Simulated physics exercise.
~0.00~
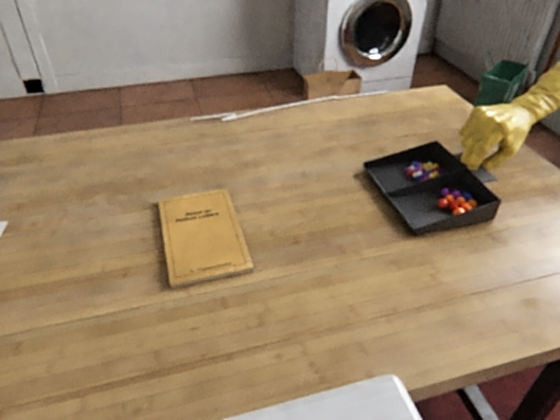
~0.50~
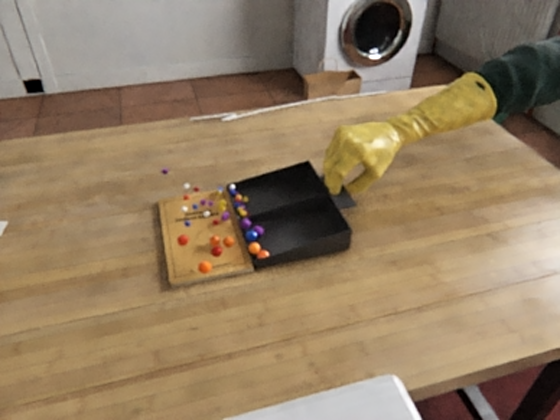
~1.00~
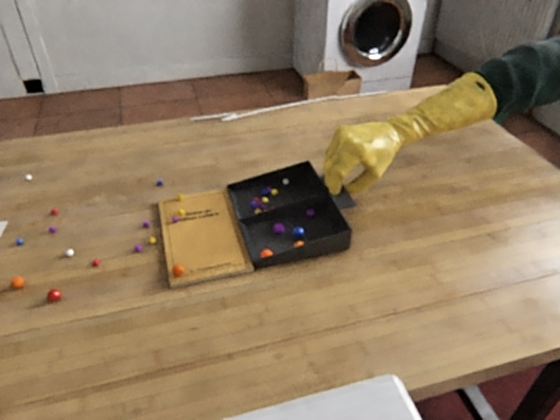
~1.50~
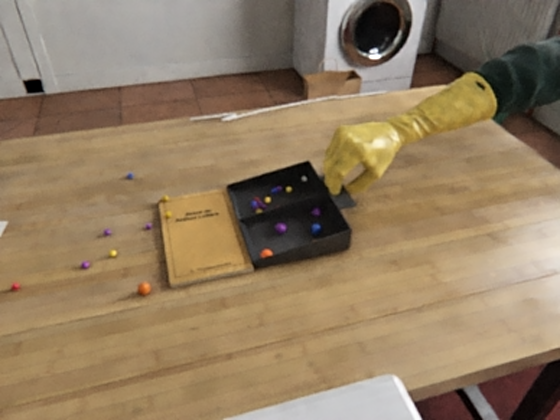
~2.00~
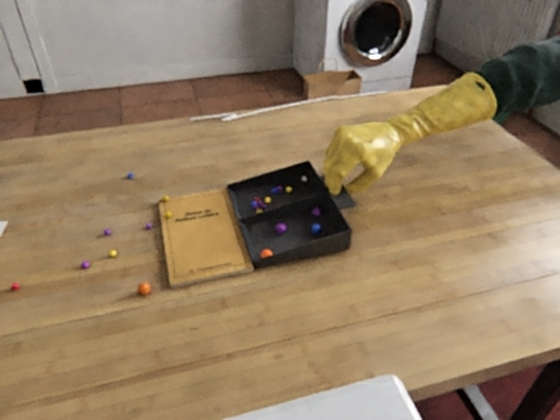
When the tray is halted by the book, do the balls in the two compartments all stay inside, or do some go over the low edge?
Some go over the low edge from both the front and back compartments, while others remain inside the tray.
